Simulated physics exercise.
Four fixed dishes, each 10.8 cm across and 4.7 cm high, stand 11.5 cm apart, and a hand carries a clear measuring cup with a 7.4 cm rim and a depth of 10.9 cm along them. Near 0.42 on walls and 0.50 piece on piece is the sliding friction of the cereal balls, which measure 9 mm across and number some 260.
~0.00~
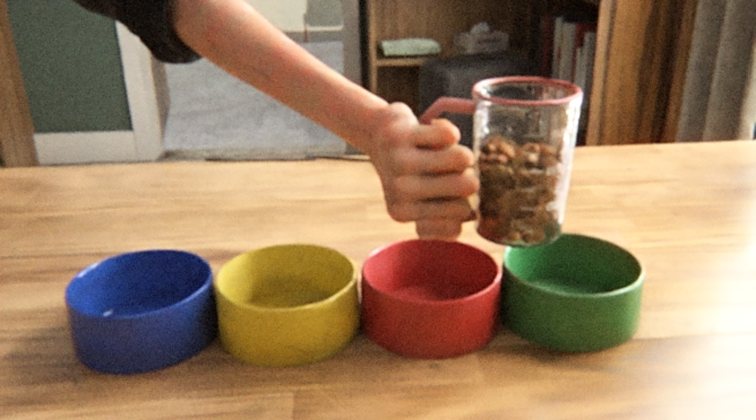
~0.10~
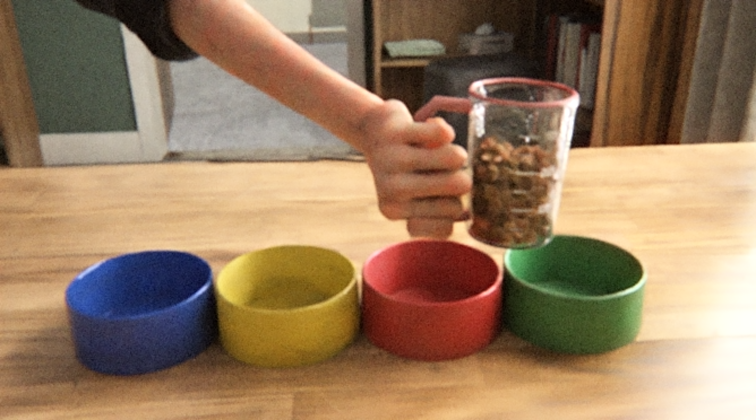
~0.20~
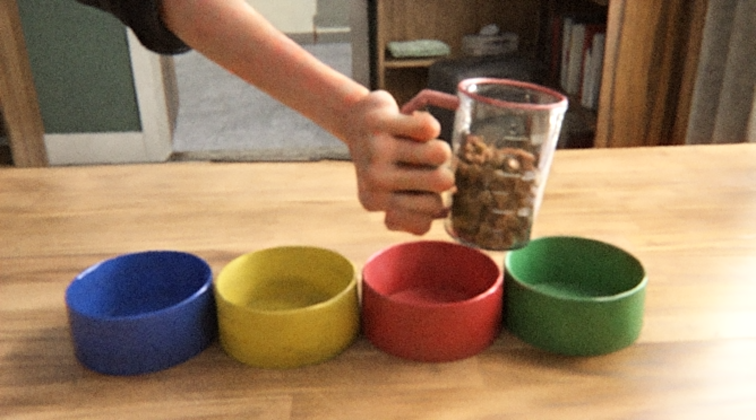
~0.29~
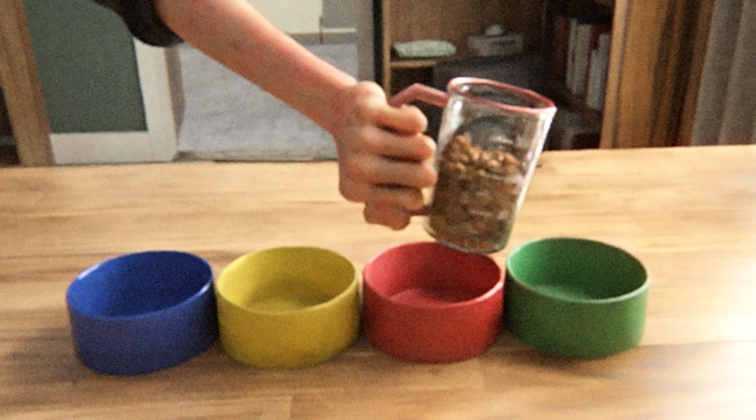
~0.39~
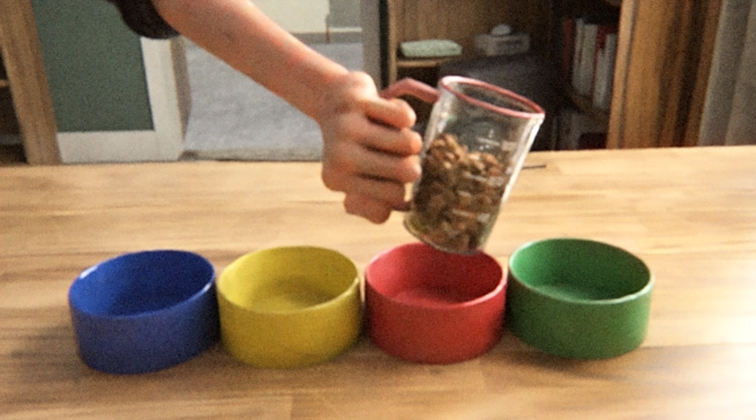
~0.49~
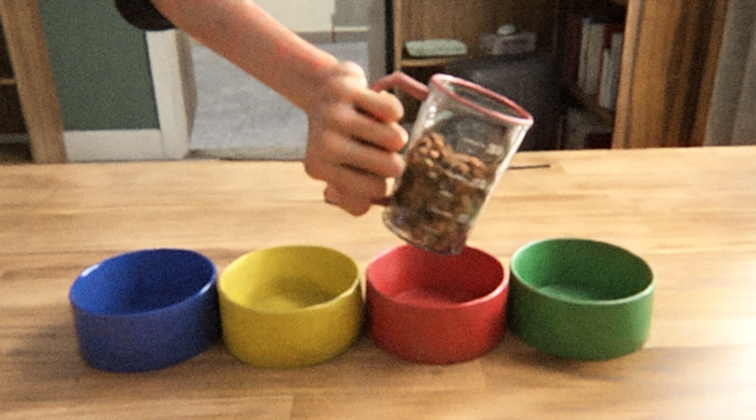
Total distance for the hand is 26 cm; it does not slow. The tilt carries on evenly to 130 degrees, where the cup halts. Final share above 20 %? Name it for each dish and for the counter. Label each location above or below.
Labels - red: Below, blue: Below, green: Below, yellow: Above, counter: Below.
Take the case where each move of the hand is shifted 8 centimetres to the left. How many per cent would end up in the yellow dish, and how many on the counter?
Then the yellow dish would get 0 and the counter 0.
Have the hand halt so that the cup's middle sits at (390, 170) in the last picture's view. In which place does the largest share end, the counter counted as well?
Red.
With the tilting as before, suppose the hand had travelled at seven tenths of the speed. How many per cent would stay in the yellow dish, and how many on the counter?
Yellow: 100; counter: 0.
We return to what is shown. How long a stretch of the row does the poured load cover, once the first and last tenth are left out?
Close to 6 centimetres along the dishes.
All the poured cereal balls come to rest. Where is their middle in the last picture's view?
Near (286, 306).
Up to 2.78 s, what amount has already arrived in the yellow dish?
I'd say close to 100 per cent at that point.
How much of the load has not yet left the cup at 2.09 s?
Around 100 per cent of the load.
After 1.45 s, tilt 72 degrees; cup holds 100 %.
After 2.09 s, tilt 105 degrees; cup holds 100 %.
After 2.78 s, tilt 130 degrees; cup holds 0 %, yellow 100 %.
At rest (3.2 s), red 0 %, blue 0 %, green 0 %, yellow 100 %, counter 0 %.
